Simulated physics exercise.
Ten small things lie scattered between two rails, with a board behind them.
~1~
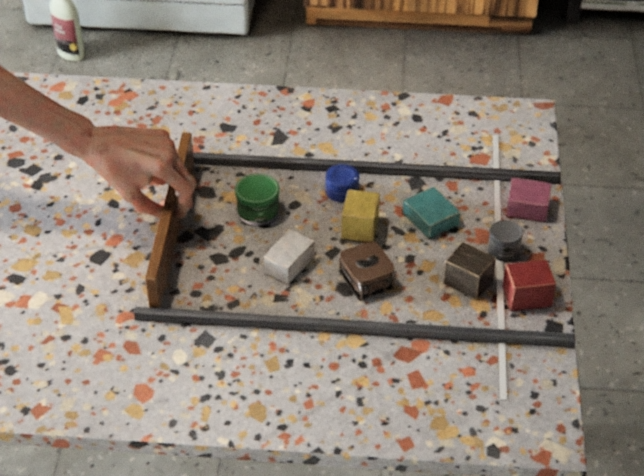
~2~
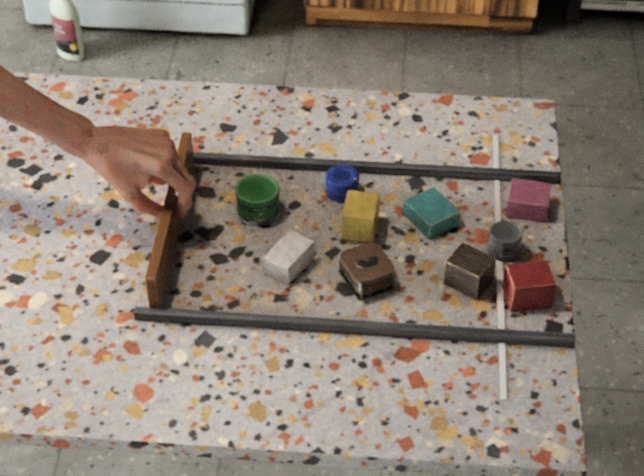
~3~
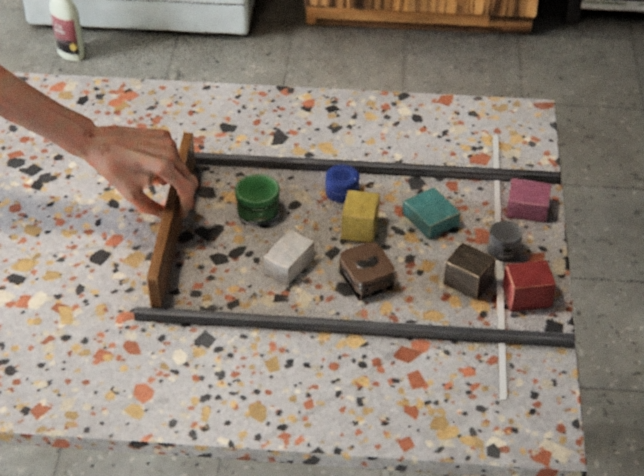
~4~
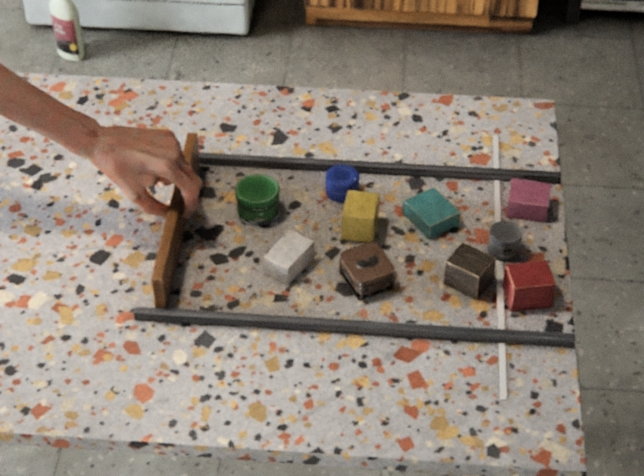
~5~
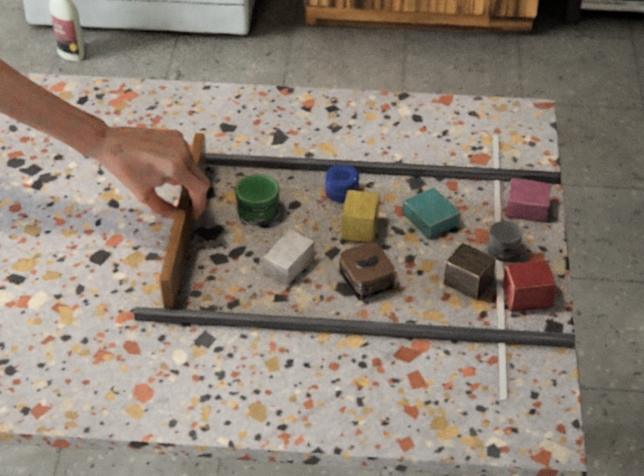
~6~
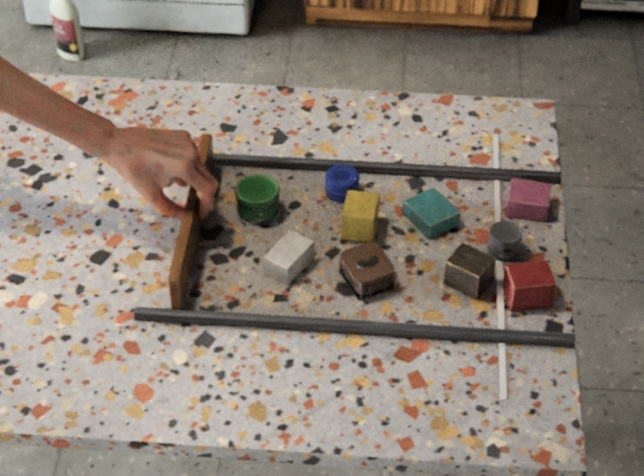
A hand gripping a wooden board at the left end of two dark rails stays nearly still at first, then slides the board slightly to the right. The board draws closer to the green tub and white block, while the colourful objects between the rails remain in place.
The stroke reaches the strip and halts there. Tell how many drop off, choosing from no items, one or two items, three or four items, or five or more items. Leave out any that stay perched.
I expect the drop count to reach three but not five.
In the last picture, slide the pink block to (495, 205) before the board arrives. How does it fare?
From that start, the object then does not stay.
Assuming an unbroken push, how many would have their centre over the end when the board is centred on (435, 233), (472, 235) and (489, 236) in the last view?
Over the end: 0, 2, 3.
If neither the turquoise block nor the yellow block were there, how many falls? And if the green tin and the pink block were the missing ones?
First 2, then 2.
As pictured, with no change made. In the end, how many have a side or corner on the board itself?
That makes 3.
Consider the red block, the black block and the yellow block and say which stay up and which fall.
The red block is not spared; as for the black block, it is not spared; and the yellow block is spared.
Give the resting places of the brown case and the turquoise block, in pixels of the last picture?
In the last picture the brown case sits around (553, 287) and the turquoise block around (557, 204).
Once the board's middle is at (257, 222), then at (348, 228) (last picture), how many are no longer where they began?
Well, it's 1 at the first one and 5 at the second.
A little later, none off yet; pink block at rest near (529, 200); red block at rest near (529, 286); grey tub at rest near (505, 242).
When it is over, the number that fall off is three or four; down, black block, red block and pink block.
